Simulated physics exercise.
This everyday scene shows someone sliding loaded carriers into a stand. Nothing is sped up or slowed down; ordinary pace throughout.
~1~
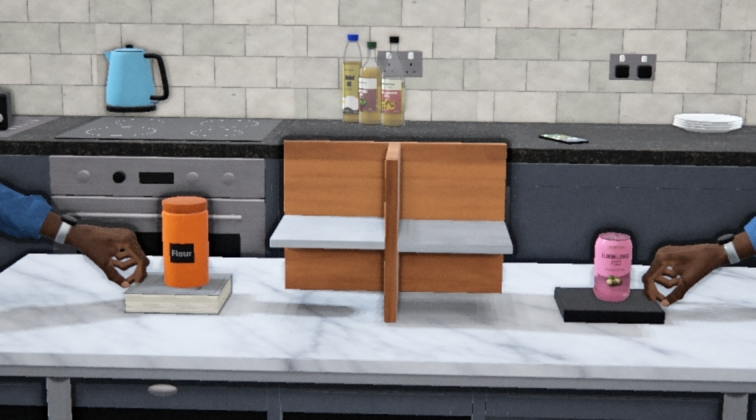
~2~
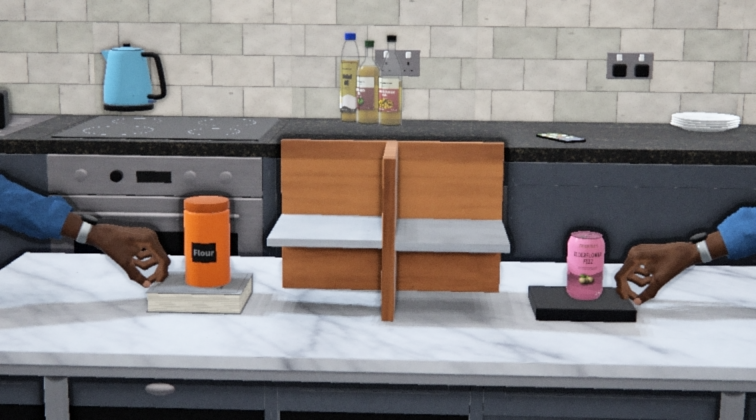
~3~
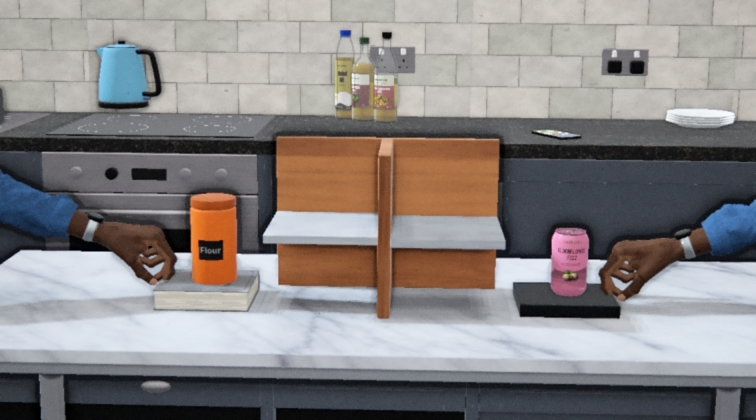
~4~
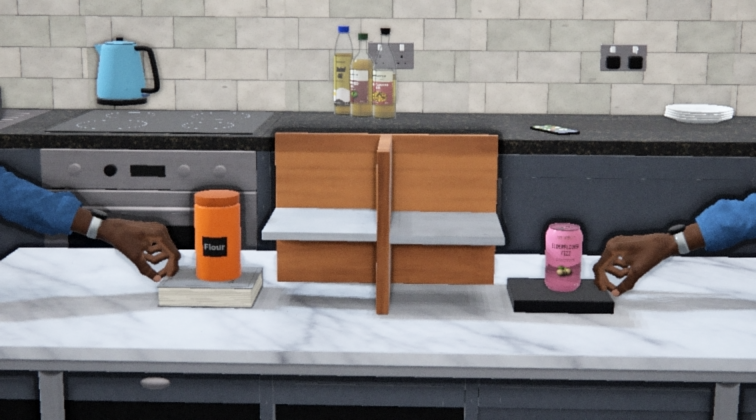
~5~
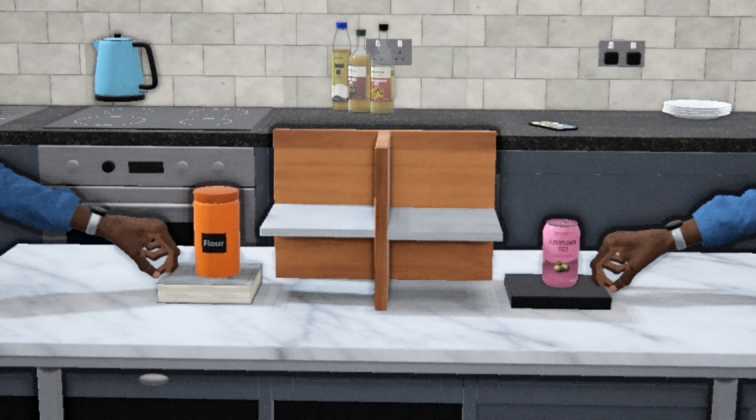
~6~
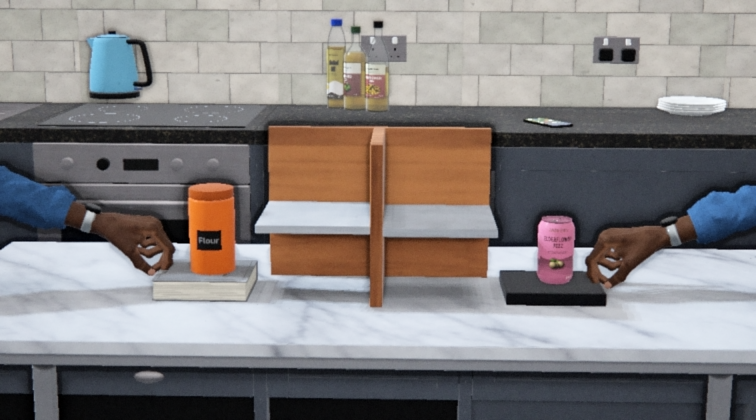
Two hands sliding an orange flour jar on a book and a pink can on a black tray inward beside a wooden stand.
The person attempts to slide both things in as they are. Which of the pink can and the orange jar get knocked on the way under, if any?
Knocked or not: Pink can - yes, orange jar - yes.
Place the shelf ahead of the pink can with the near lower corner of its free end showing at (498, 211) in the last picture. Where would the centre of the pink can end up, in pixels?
It comes to rest around (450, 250).
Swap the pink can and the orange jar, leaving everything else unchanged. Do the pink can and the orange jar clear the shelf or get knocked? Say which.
The pink can hits the shelf, while the orange jar hits the shelf.
Then, 1.16 s past the last view, pink can leaning 9° off how it started near (508, 248); orange jar leaning 33° off how it started near (238, 224).
Then, 1.58 s past the last view, pink can leaning 36° off how it started near (501, 246); orange jar on its side near (210, 257).
Finally, the pink can strikes the shelf, near (520, 270); the orange jar strikes the shelf, near (223, 258).
